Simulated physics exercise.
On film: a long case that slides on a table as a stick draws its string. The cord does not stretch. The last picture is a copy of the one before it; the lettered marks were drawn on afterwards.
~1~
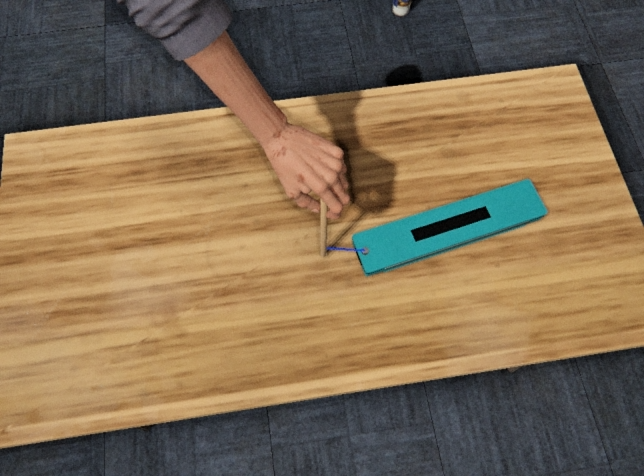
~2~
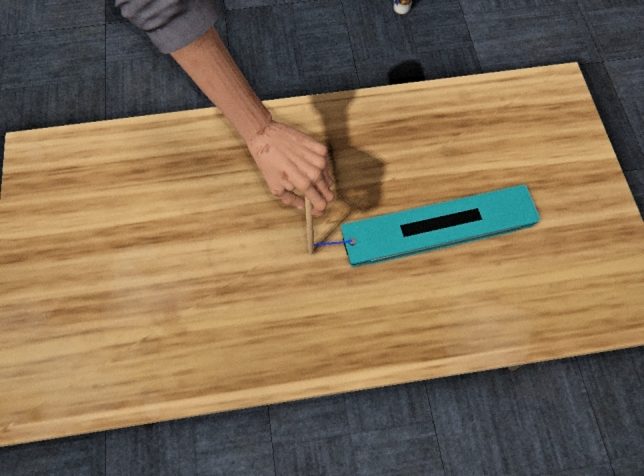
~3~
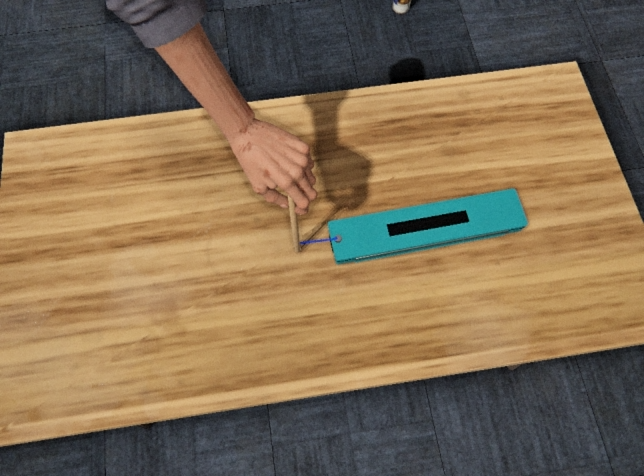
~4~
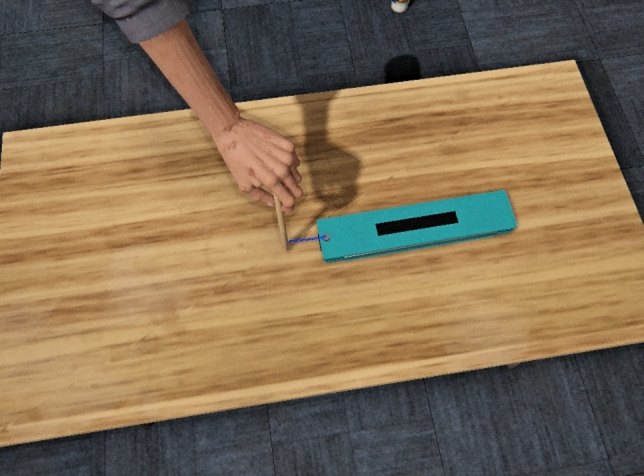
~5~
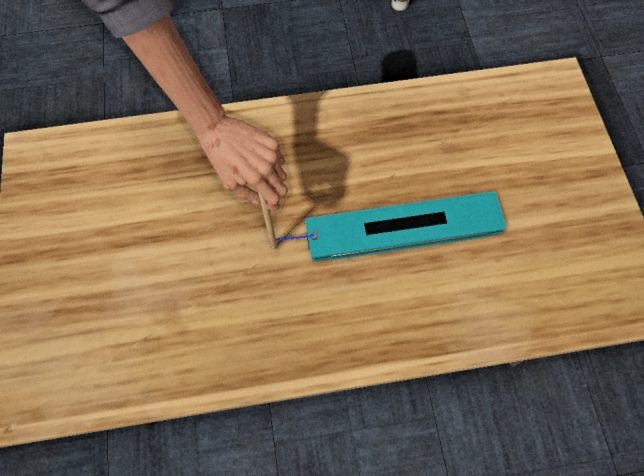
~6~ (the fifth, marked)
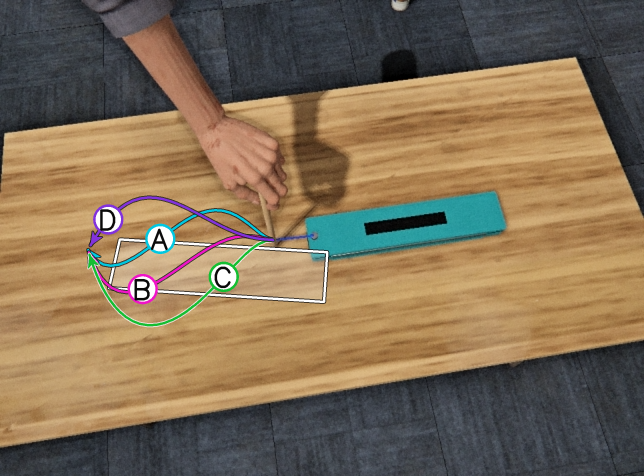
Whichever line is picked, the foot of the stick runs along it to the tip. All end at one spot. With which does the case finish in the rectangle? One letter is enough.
It ends in the outline on C.
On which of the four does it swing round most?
Path C.
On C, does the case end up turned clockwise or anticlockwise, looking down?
On that path, clockwise.
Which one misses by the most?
Path D.
On the marked copy, A from (273, 240) via (179, 225) to (88, 250); B from (273, 240) via (172, 273) to (89, 252); C from (273, 240) via (173, 320) to (90, 255); D from (273, 240) via (177, 204) to (91, 245); the outline at (220, 270).
Following C. Soon after the start, foot of the stick (205, 297), middle of the case (334, 245).
Later, foot of the stick (121, 313), middle of the case (259, 276).
In the end, foot of the stick (89, 251), middle of the case (220, 270); it lies in the outline.
As for the rest, A leaves its middle at (224, 238); B leaves its middle at (223, 255); D leaves its middle at (222, 221).
